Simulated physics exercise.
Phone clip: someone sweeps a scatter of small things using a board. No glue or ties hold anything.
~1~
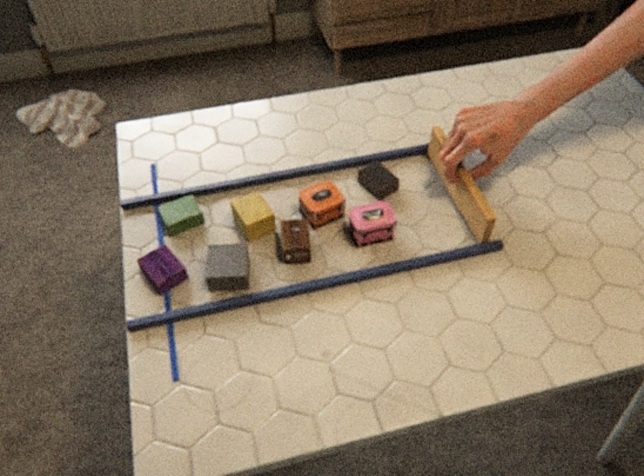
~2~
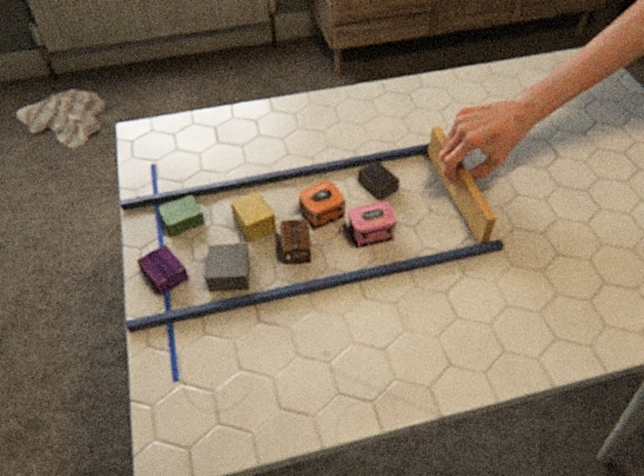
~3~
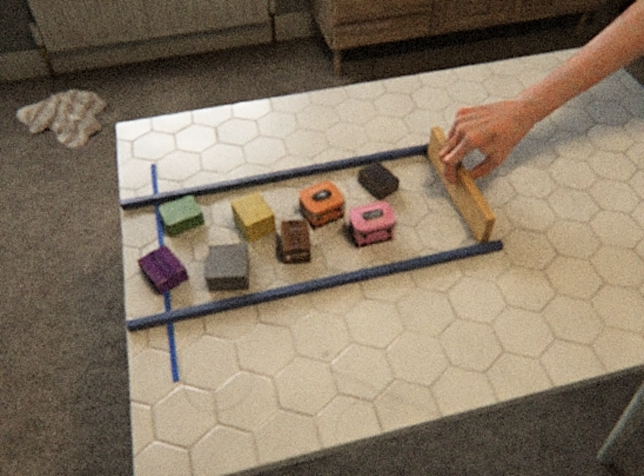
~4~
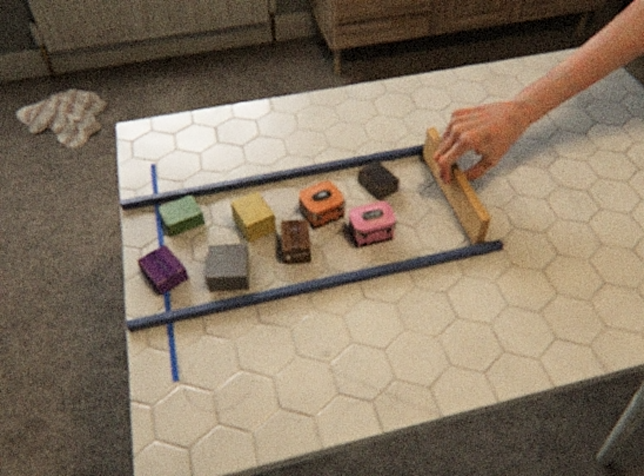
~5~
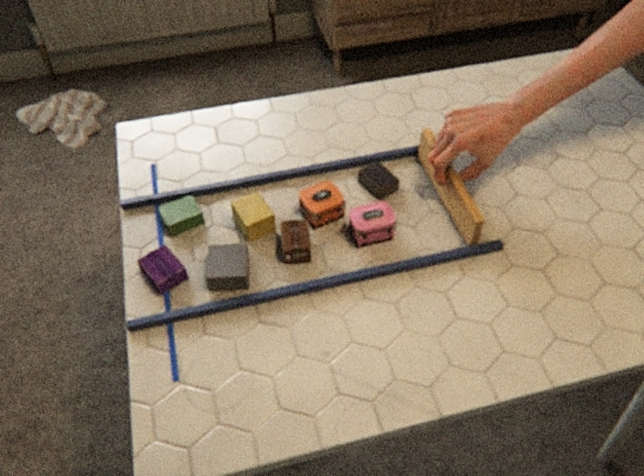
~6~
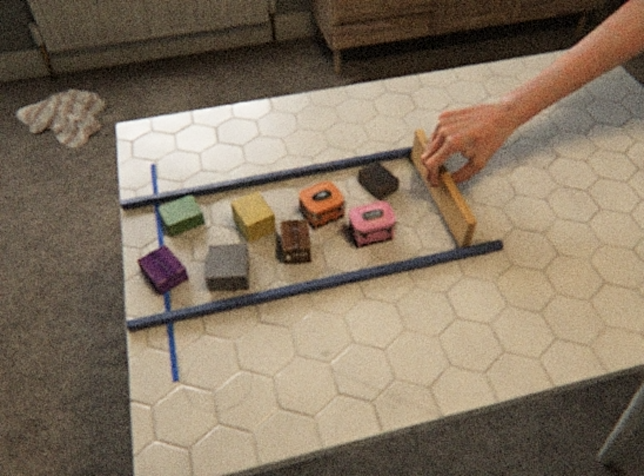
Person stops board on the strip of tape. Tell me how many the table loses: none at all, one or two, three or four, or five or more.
The table loses five or more.
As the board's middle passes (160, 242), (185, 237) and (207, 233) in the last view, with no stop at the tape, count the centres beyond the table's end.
6; 3; 2.
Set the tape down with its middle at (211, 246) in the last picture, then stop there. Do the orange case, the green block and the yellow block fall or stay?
Result - the orange case is safe, the green block is safe, the yellow block is safe.
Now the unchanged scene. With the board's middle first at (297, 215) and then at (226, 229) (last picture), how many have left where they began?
6, then 8.
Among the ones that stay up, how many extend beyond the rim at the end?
The overhang total is 1.
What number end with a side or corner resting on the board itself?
The figure is 2.
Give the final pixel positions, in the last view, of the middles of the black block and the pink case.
(144, 223) and (139, 272).
Early on, none off yet; purple box at rest near (163, 269); green block at rest near (181, 215); grey block at rest near (228, 267).
Finally, the number that fall off is five or more; lost, orange case, brown box, yellow block, grey block, green block and purple box.
